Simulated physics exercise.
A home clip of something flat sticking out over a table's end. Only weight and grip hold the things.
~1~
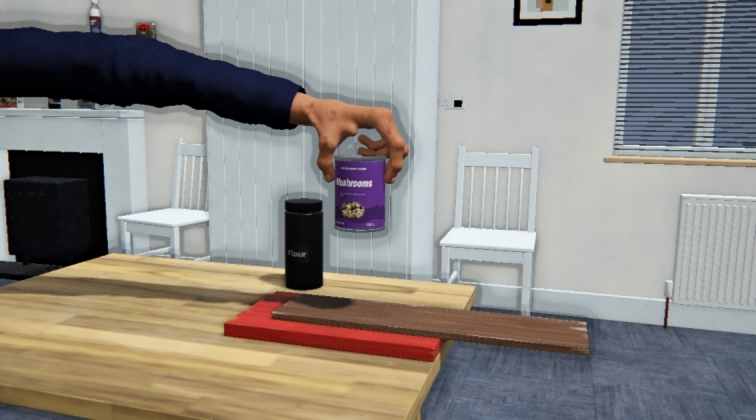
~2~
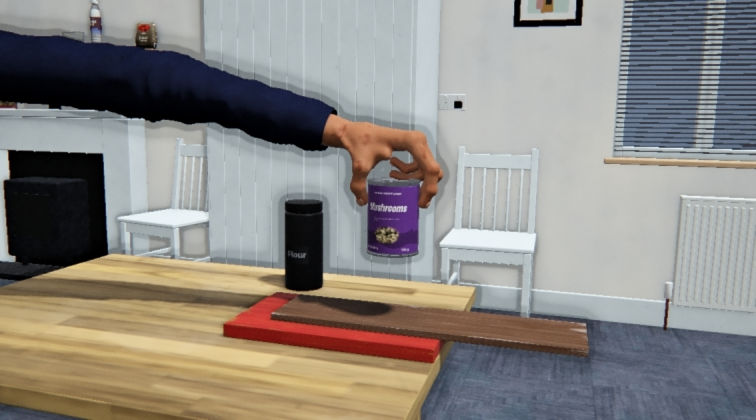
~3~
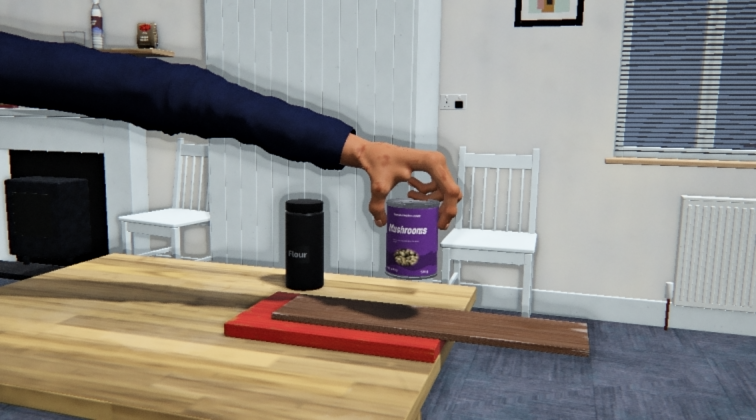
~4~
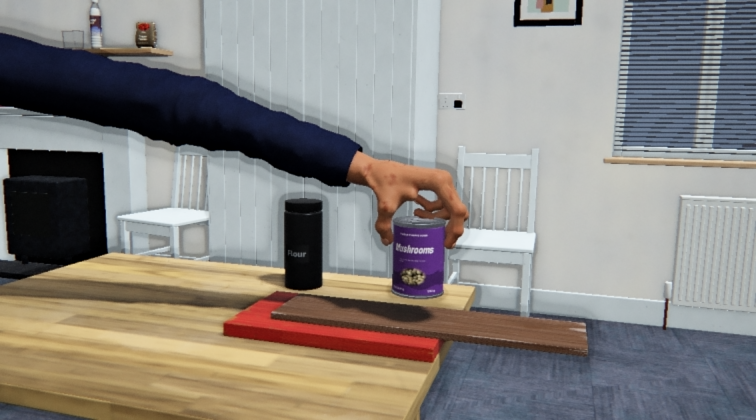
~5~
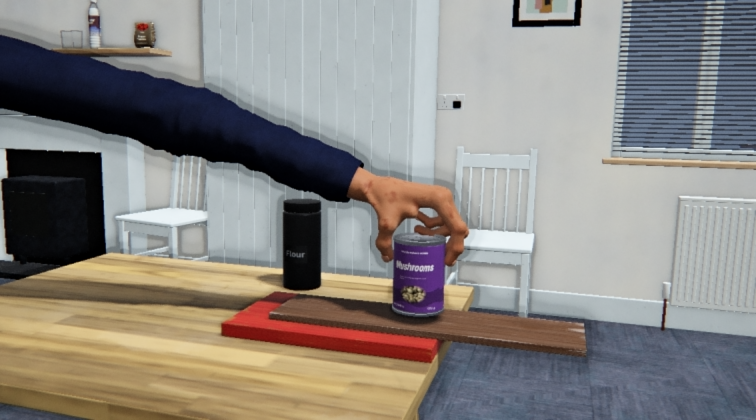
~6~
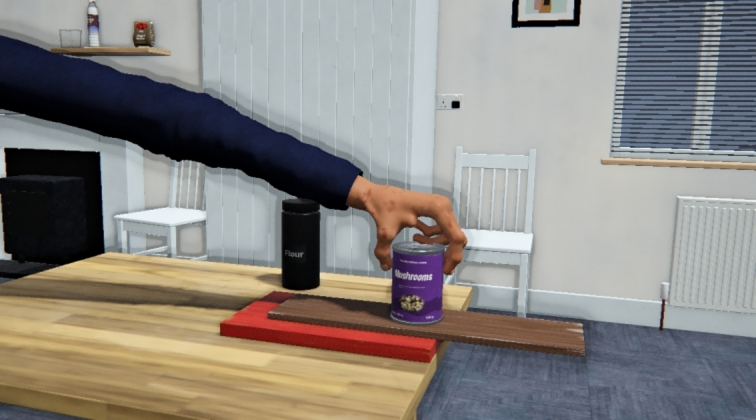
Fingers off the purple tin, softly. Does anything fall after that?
In the end the plank holds.
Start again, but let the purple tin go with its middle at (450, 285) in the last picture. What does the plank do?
Then it keeps its balance.
Then, 1.00 s past the last view, nothing moves.
Then, 1.70 s past the last view, things are still on the move.
Finally, all 4 still in place. Final places as the last picture's camera would see them, purple tin near (419, 283). The plank keeps its balance.
